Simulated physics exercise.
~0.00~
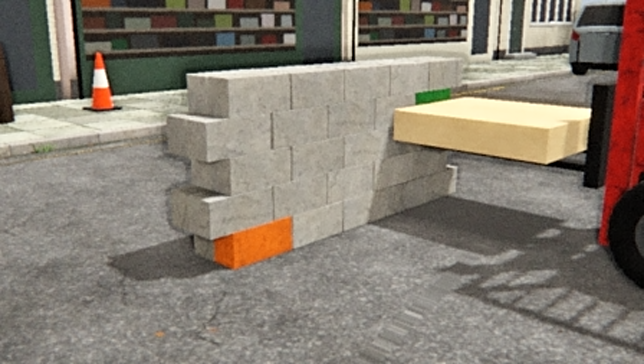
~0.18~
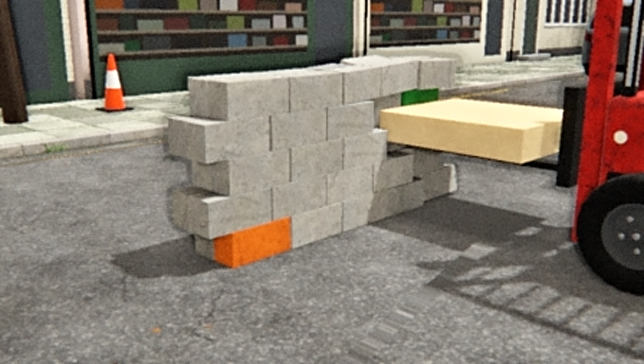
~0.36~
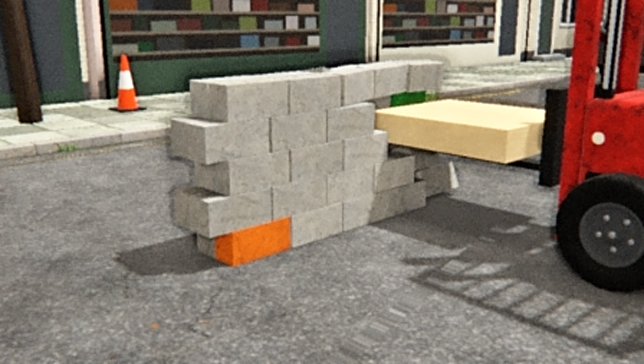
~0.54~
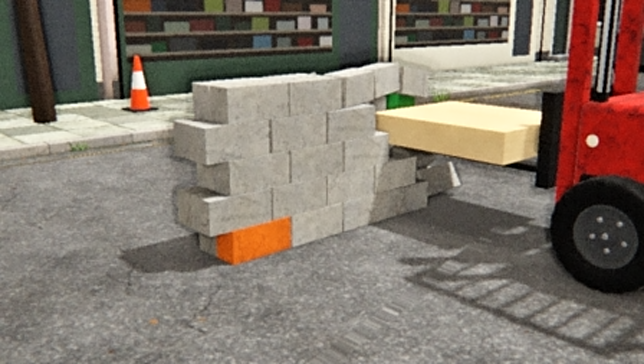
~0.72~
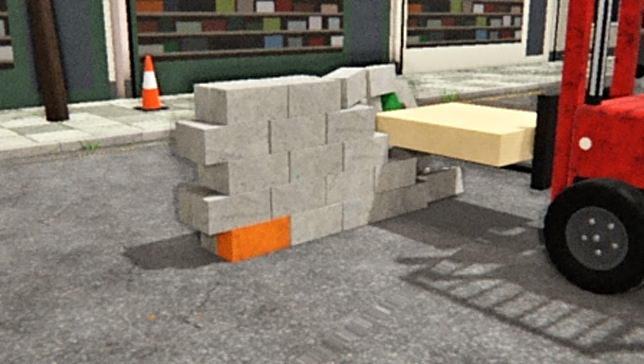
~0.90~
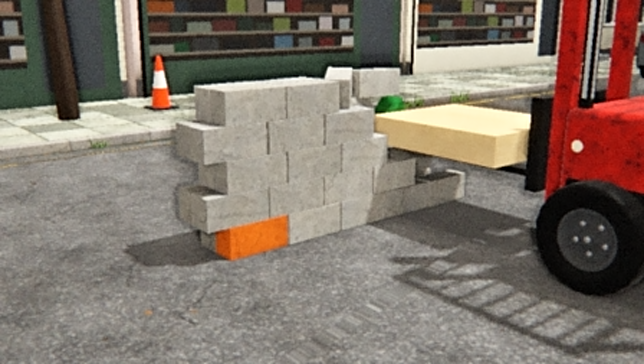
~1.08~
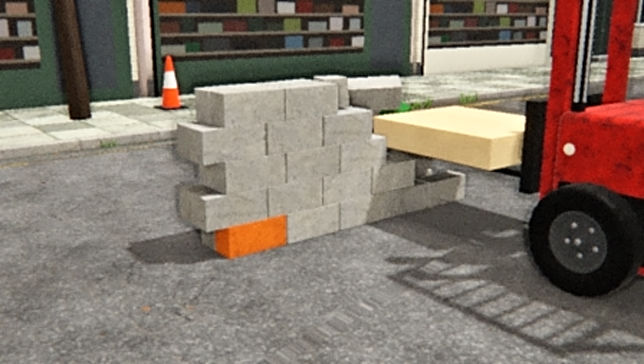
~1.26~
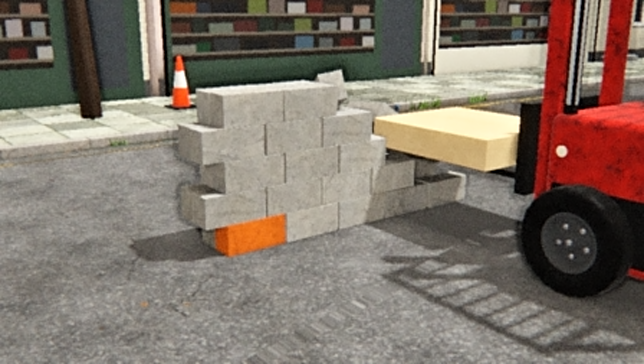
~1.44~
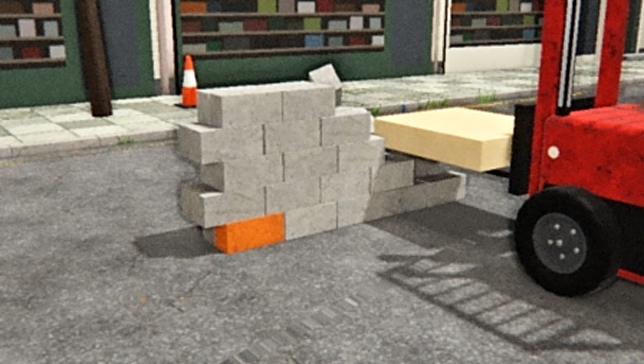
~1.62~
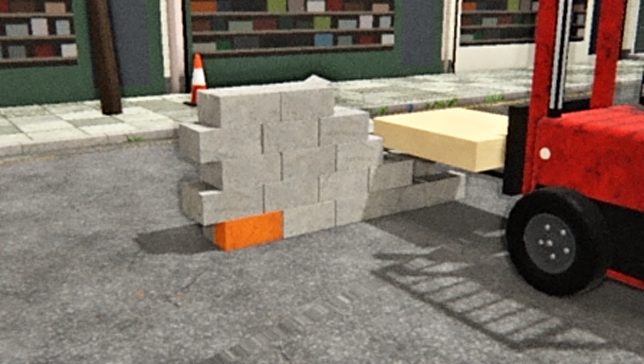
A red forklift pushed a pale slab on its raised forks into the right side of a grey block wall, toppling upper blocks and a green one out of sight behind it, while the left part and the orange corner block stayed standing.
